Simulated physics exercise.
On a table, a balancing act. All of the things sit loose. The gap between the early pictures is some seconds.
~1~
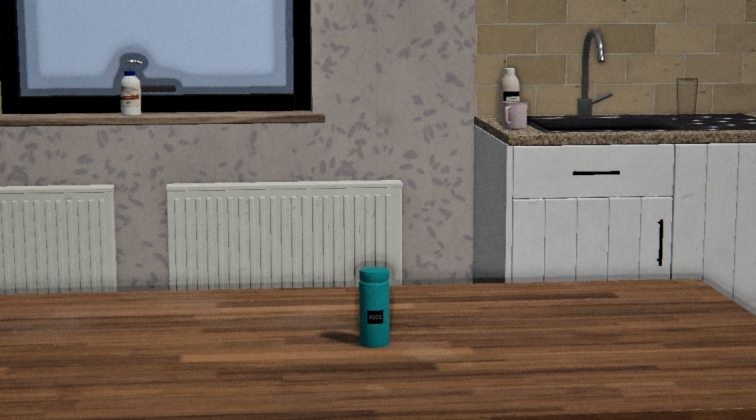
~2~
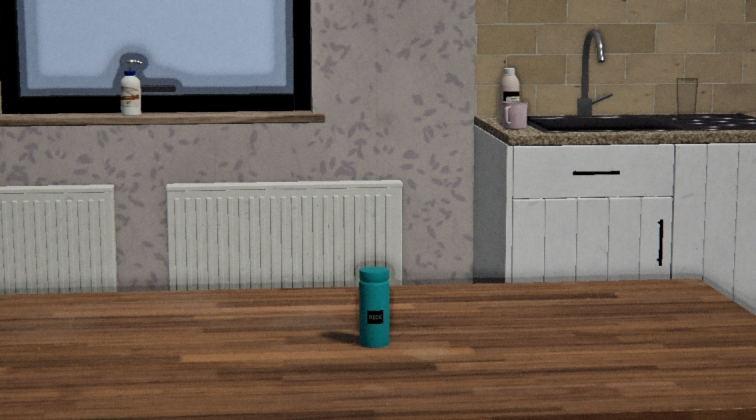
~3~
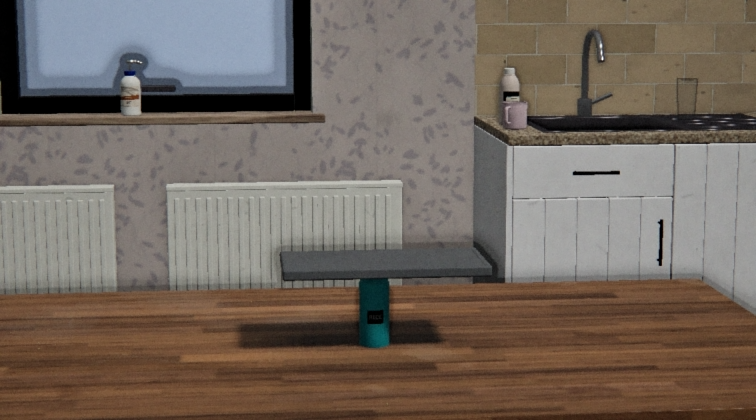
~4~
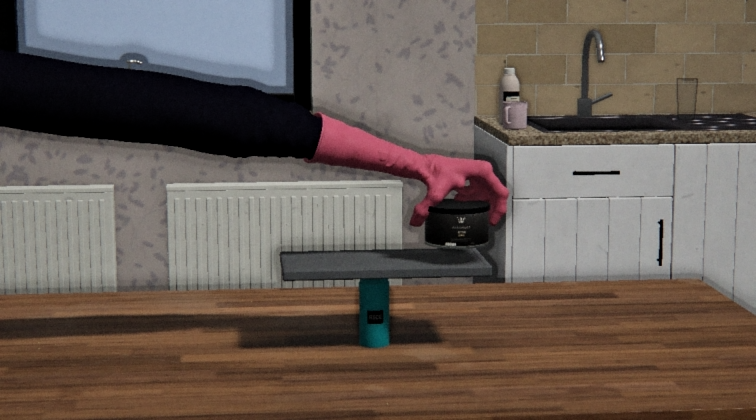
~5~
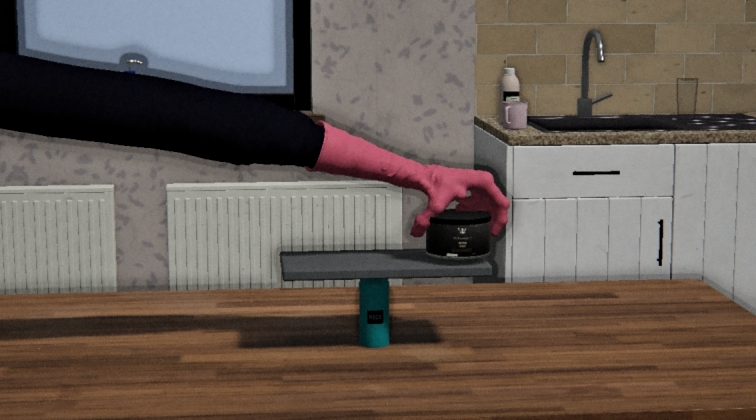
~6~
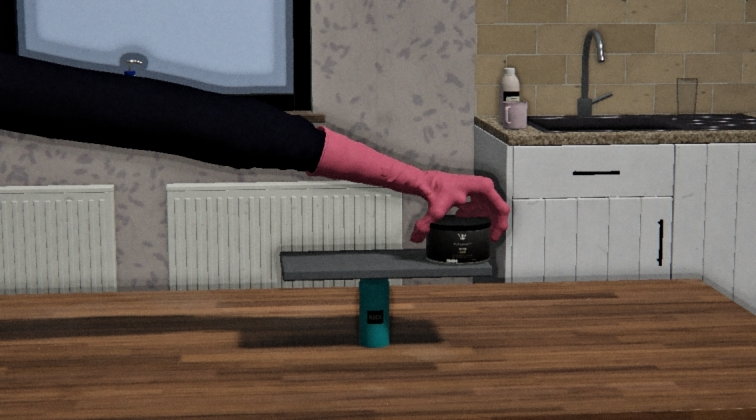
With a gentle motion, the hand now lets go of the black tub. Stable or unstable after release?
Well, once it's let go, not everything stays put there.
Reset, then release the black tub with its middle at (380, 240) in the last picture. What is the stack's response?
What happens next is that it remains standing.
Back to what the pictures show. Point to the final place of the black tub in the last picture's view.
Around (465, 318).
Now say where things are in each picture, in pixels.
In the first frame, the last thing is not in view yet; turquoise shaker (374, 307).
In the second frame, the last thing is not in view yet; turquoise shaker (374, 307).
In the third frame, the last thing is not in view yet; turquoise shaker (374, 307).
The fourth frame shows on its way; black tub (457, 223); turquoise shaker (374, 307).
The fifth frame shows on its way; black tub (458, 234); turquoise shaker (374, 307).
The sixth frame shows set down, still held; black tub (458, 240); turquoise shaker (374, 307).
Then, 0.30 s later than the last frame, black tub now fallen; grey lid tilted by 35°.
Then, 0.60 s later than the last frame, grey lid now fallen; turquoise shaker tilted by 46°.
Then, 0.70 s later than the last frame, turquoise shaker now fallen.
When it is over, fallen, turquoise shaker, black tub and grey lid. End places, in pixels of the last picture, black tub near (465, 318). The stack loses its balance.
